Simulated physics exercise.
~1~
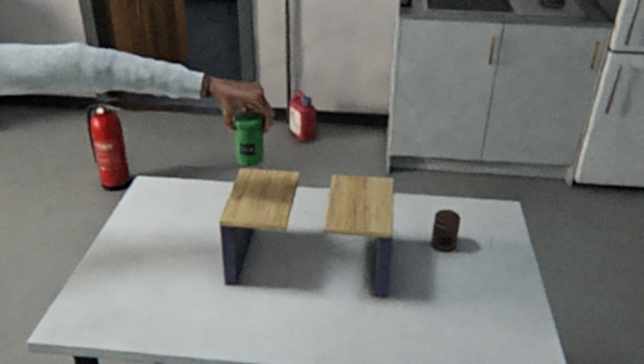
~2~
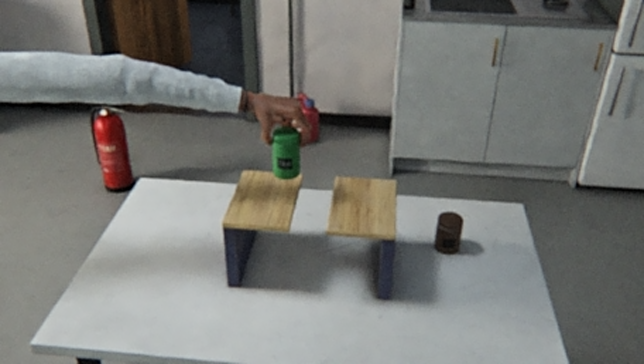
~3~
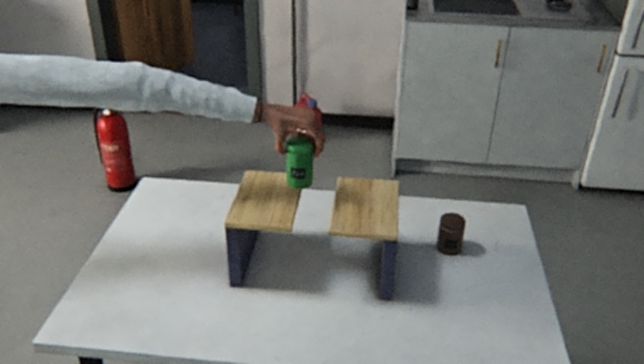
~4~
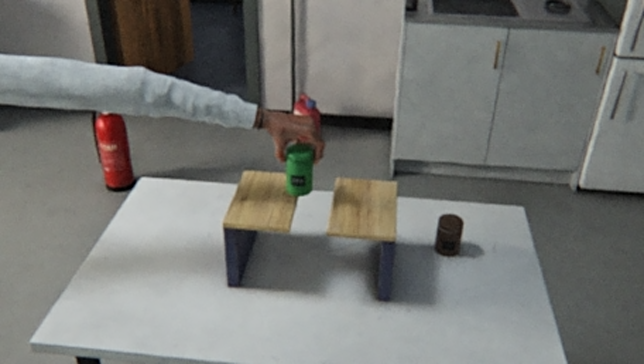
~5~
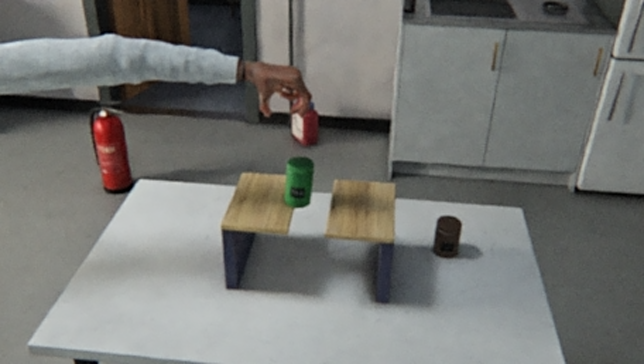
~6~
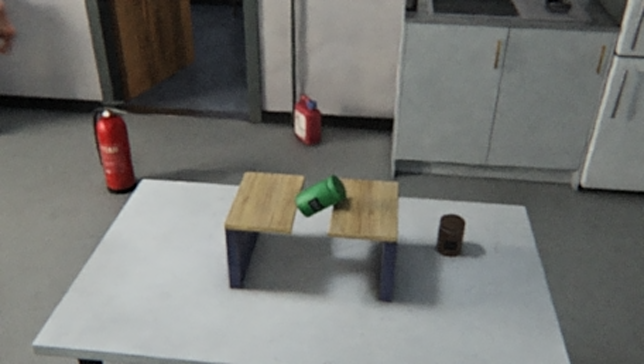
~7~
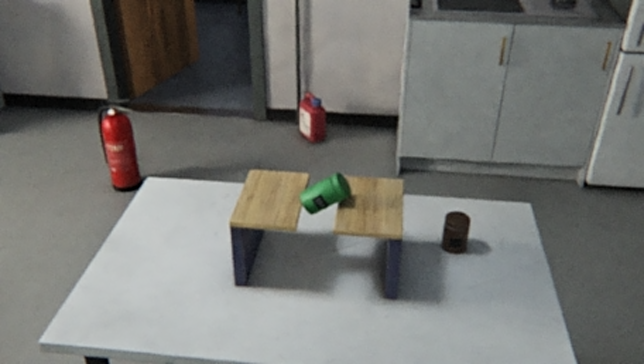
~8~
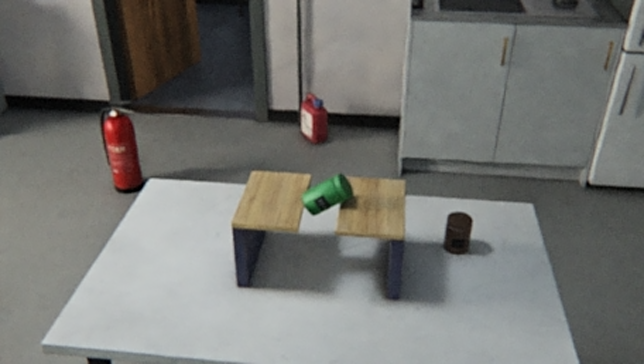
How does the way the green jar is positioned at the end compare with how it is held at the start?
The green jar is upright in the hand at the start, but at the end it is leaning, lodged across the gap between the two supports.
